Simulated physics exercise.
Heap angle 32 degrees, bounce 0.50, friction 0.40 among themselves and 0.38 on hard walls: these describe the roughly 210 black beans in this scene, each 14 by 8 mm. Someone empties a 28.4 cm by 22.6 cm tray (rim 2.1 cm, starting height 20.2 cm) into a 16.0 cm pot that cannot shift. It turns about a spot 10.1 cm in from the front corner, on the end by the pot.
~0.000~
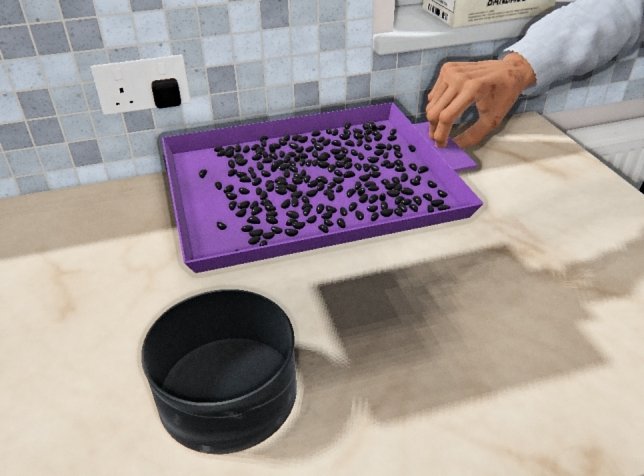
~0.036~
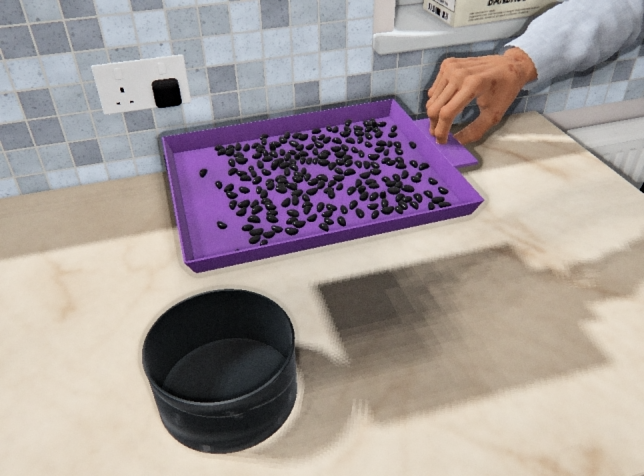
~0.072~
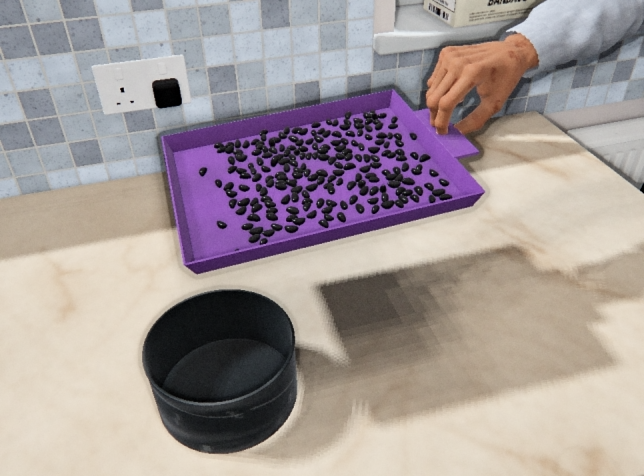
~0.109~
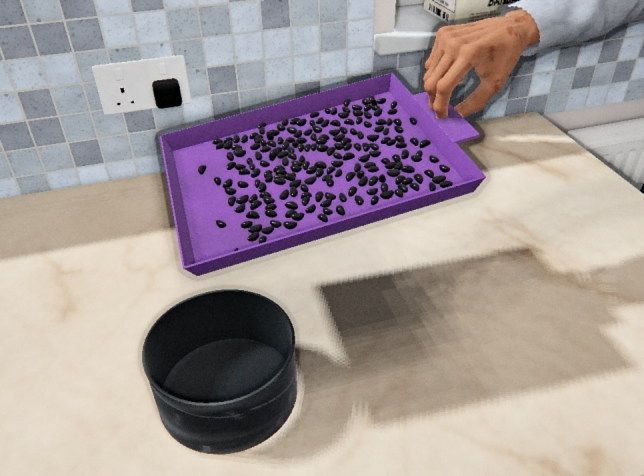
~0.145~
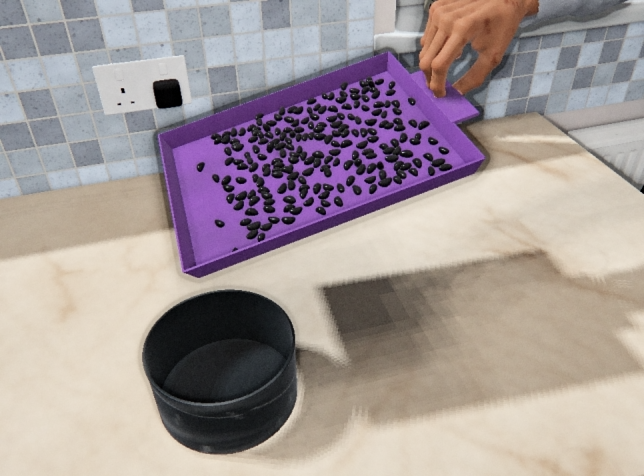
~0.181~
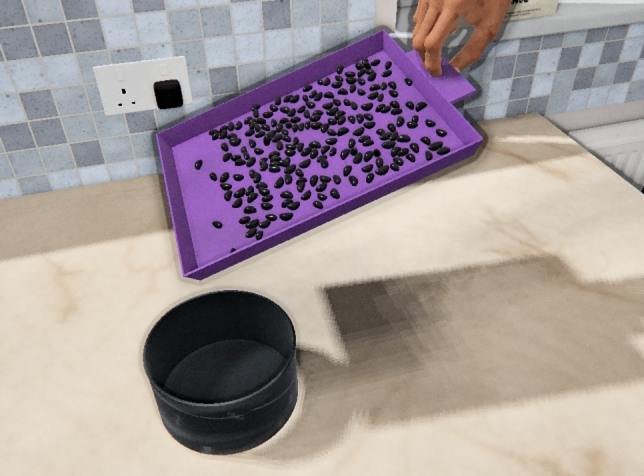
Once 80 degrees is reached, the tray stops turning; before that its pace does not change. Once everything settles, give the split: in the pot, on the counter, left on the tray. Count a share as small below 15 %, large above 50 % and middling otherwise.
Pot: Middling. Counter: Large. Tray: Small.
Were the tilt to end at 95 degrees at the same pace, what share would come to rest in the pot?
Share in the pot: Around 35 %.
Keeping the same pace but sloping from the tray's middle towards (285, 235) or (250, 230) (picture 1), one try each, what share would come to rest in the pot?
The share comes to roughly 75 in a hundred, then roughly 95 in a hundred.
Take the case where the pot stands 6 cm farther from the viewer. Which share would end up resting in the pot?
Roughly 15 per cent.
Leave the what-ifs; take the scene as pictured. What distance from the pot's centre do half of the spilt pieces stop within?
Close to 22 cm, give or take.
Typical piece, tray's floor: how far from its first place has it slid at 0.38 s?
Displacement on the tray: Roughly 3 cm.
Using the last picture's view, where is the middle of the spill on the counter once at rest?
Around (60, 422).
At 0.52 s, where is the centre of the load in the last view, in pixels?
At that time the load is centred around (187, 207).
After 0.38 s, tilt 50 degrees; the tray holds 100 %, the pot 0 %.
After 0.52 s, tilt 72 degrees; the tray holds 95 %, the pot 0 %.
After 0.78 s, tilt 80 degrees; the tray holds 5 %, the pot 20 %.
In the end, at 2.3 s, pot 30 %, counter 70 %, tray 0 %.
